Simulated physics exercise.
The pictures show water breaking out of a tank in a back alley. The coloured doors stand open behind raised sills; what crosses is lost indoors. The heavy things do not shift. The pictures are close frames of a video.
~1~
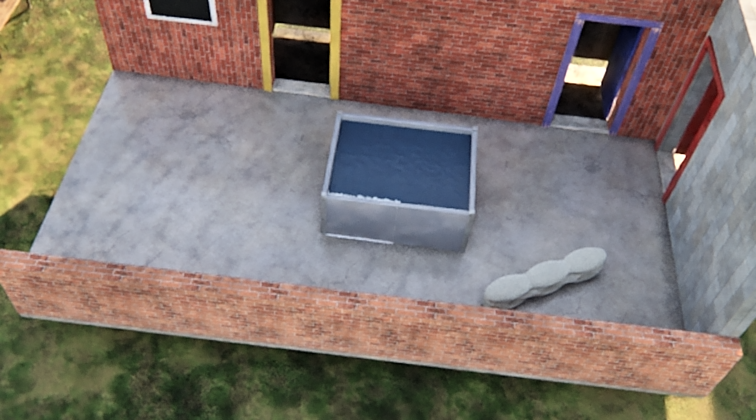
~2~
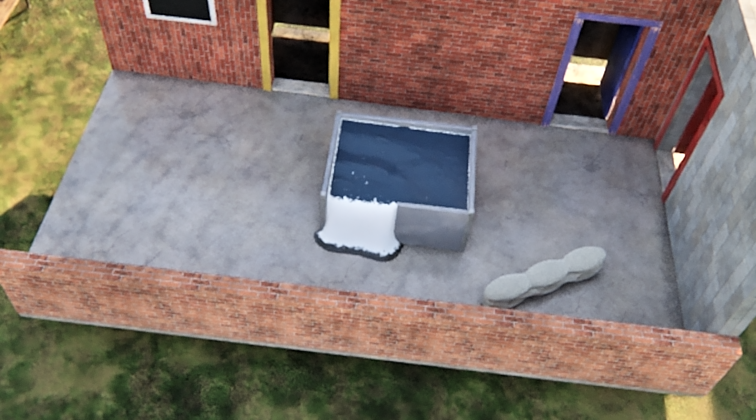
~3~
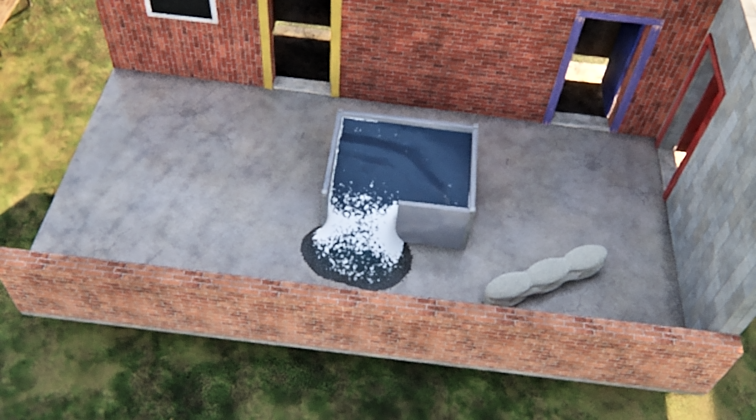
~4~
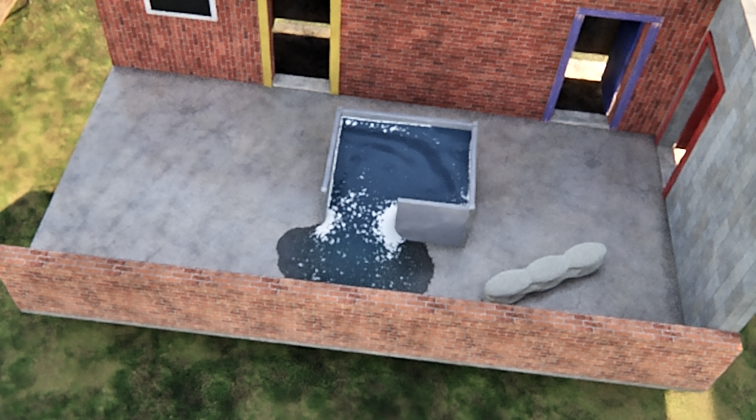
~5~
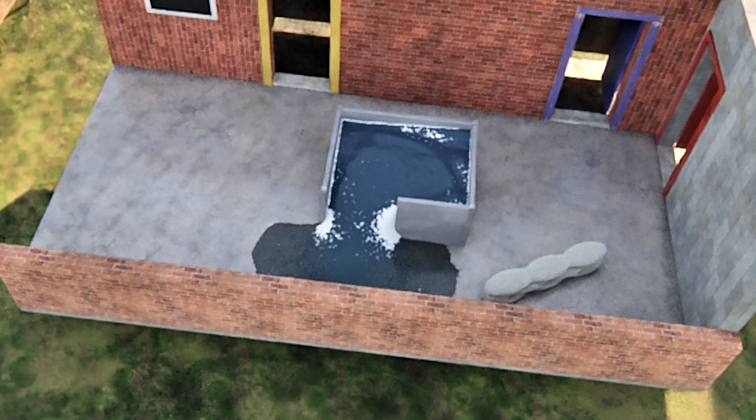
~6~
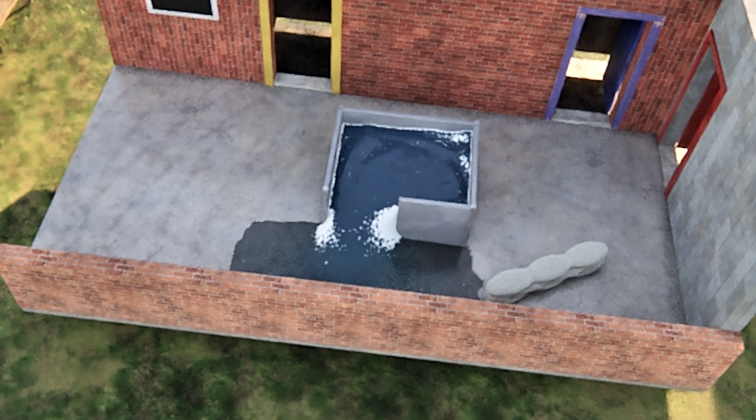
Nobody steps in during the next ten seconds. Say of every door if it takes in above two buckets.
The blue door floods; the yellow door holds within the limit; the red door floods.
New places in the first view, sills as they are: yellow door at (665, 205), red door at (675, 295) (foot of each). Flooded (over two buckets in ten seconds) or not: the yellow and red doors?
My reading: The yellow one passes that mark; the red one is over.
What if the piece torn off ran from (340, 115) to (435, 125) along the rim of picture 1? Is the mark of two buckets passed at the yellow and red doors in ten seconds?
One by one: Yellow door goes over, red door floods.
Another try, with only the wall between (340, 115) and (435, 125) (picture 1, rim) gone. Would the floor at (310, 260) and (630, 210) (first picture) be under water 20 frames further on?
In turn: Free of water, awash.
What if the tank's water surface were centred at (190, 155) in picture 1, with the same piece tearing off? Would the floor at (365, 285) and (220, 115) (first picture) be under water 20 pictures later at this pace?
In turn: Wet, no water.
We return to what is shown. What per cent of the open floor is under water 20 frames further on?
Close to 65 %.
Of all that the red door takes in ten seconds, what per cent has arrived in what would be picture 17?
Near 0 in a hundred.
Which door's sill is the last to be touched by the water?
Last comes the yellow-painted one.
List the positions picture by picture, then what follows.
In the first frame, the tank at (402, 165) is whole and still.
In the second frame, the front is at (394, 251), out from the gap at (360, 225).
In the third frame, the front is at (372, 285), out from the gap at (361, 224).
In the fourth frame, water pours out at (360, 222) and has run to a hidden place.
In the fifth frame, water pours out at (360, 221) and has run to a hidden place.
In the sixth frame, water pours out at (362, 220) and has run to a hidden place.
A moment on, water covers 20 % of the floor; the blue door not reached, the yellow door not reached, the red door not reached.
Next, water covers 40 % of the floor; the blue door not reached, the yellow door not reached, the red door not reached.
Then, water covers 65 % of the floor; the blue door not reached, the yellow door not reached, the red door wet at the sill, nothing in.
Later, water covers 75 % of the floor; the blue door under two buckets in, the yellow door not reached, the red door under two buckets in.
In the end, water covers 85 % of the floor; the blue door over two buckets in, the yellow door wet at the sill, nothing in, the red door far over two buckets in.
